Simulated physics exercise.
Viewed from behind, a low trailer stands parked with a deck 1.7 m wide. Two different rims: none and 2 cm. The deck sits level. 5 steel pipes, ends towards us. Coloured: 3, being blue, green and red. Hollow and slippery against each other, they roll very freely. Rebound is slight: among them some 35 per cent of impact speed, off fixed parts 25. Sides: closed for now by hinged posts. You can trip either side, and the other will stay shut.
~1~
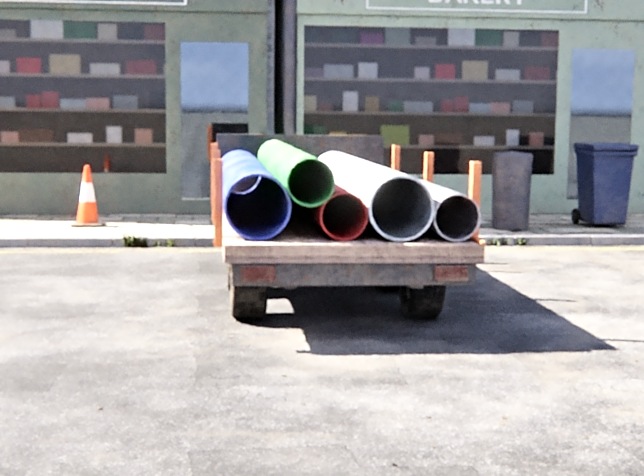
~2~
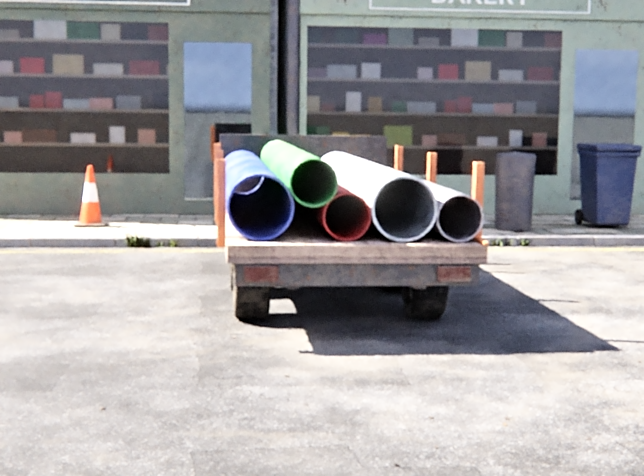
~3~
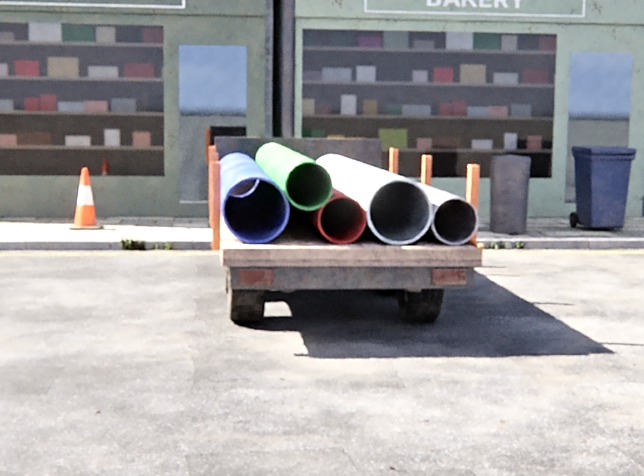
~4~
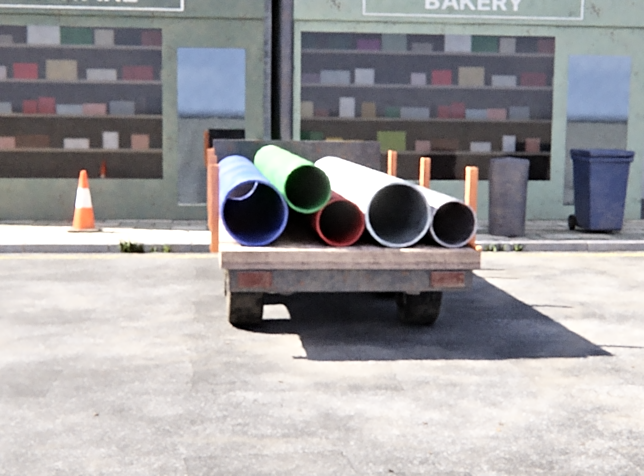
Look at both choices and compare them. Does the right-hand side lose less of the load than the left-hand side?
I'd release the right one.
Side on the left freed, after 1.5 s, blue is dropping off the left side; green is on the deck, 25 cm from the left edge, rolling left; red is on the deck, 80 cm from the left edge; 1 of 5 is off.
Side on the left freed, at the end, blue is on the ground to the left; green is down on the left; red is on the deck, 80 cm from the left edge; 2 of 5 are off.
Side on the right freed, after 0.7 s, blue is on the deck, 20 cm from the left edge; green is up on others, 55 cm from the left edge; red is on the deck, 80 cm from the left edge; 0 of 5 are off.
Side on the right freed, at the end, blue is on the deck, 20 cm from the left edge; green is up on others, 60 cm from the left edge; red is on the deck, 85 cm from the left edge; 0 of 5 are off.
